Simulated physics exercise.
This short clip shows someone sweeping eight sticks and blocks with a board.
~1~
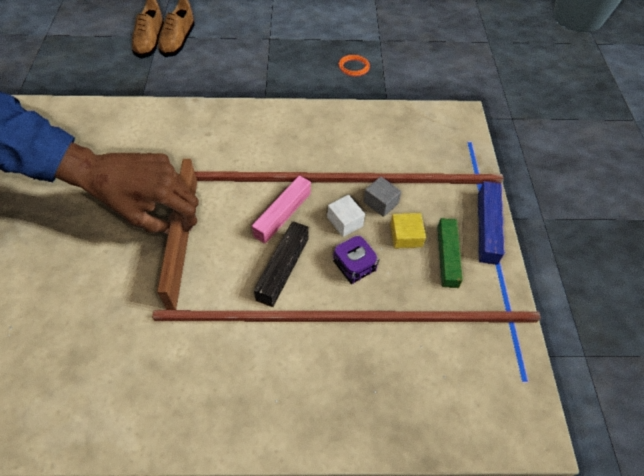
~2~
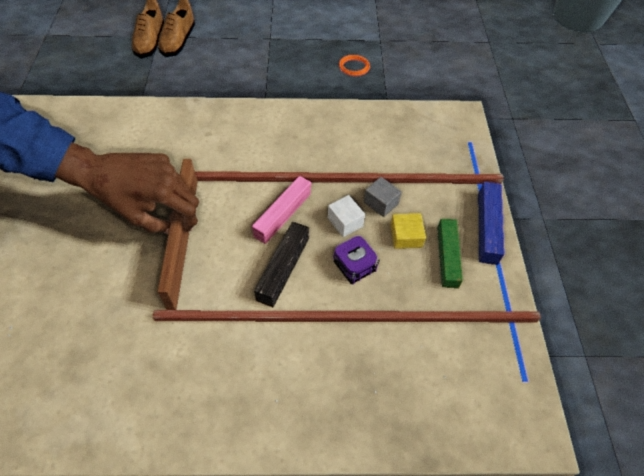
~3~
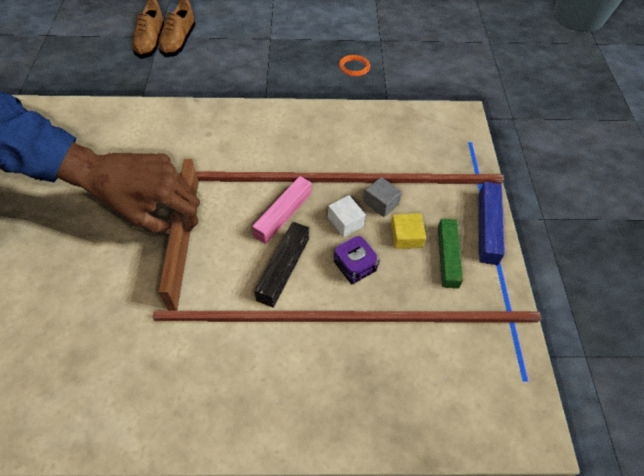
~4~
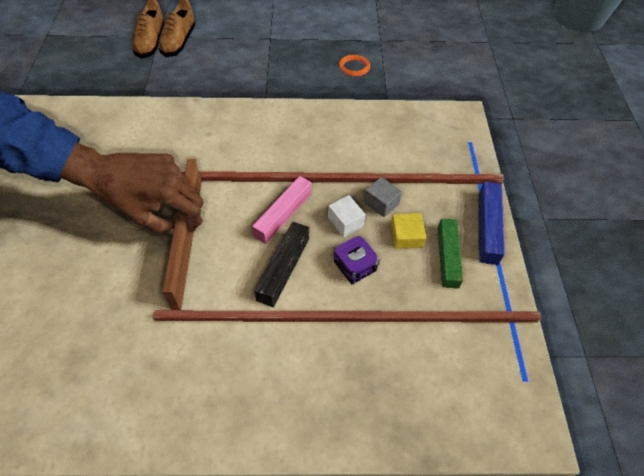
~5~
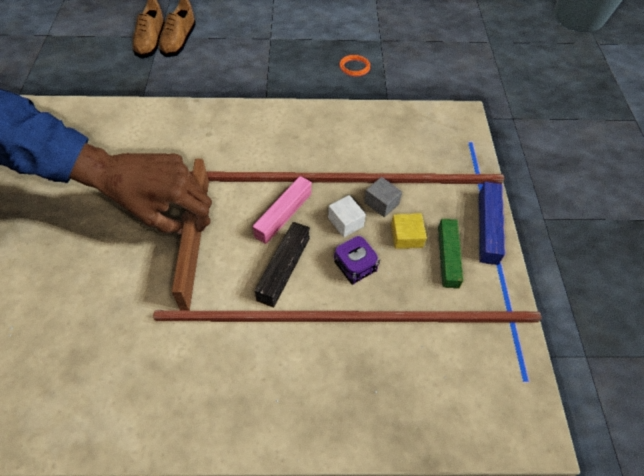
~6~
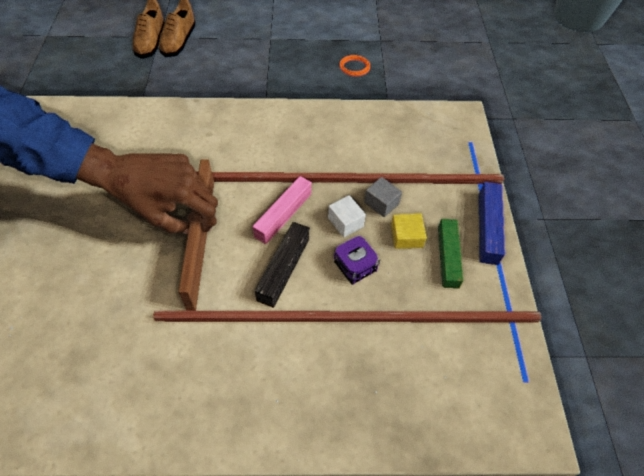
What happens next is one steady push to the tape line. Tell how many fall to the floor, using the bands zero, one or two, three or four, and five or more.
Honestly, a big bunch falls - five or more of them.
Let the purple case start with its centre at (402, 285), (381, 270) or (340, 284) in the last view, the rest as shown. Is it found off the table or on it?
Spot by spot, it slips away; slips away; slips away.
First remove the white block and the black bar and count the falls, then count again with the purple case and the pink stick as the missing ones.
The count is 4 in the first case and 3 in the second.
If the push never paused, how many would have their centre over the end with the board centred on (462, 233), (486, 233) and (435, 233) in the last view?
2; 4; 1.
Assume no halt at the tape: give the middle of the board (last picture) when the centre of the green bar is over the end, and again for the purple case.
Middle approx. at (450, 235), then approx. at (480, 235).
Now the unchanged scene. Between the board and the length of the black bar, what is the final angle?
The angle is about 10 degrees.
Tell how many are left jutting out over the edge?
Counting them gives 1.
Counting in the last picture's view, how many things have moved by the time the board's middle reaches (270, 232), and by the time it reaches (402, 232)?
The count reaches 2 first and 8 second.
Soon after, none off yet; blue bar at rest near (491, 222); green bar at rest near (450, 253); yellow block at rest near (408, 231).
After that, none off yet; blue bar at rest near (491, 222); green bar moving near (454, 253); yellow block displaced about its own width near (427, 235).
And then, one off so far; blue bar on its side near (528, 247); green bar displaced about its own width near (526, 263); yellow block displaced well along near (502, 243).
In the end, the number that fall off is five or more; gone, white block, purple case, grey block, yellow block, green bar and blue bar.
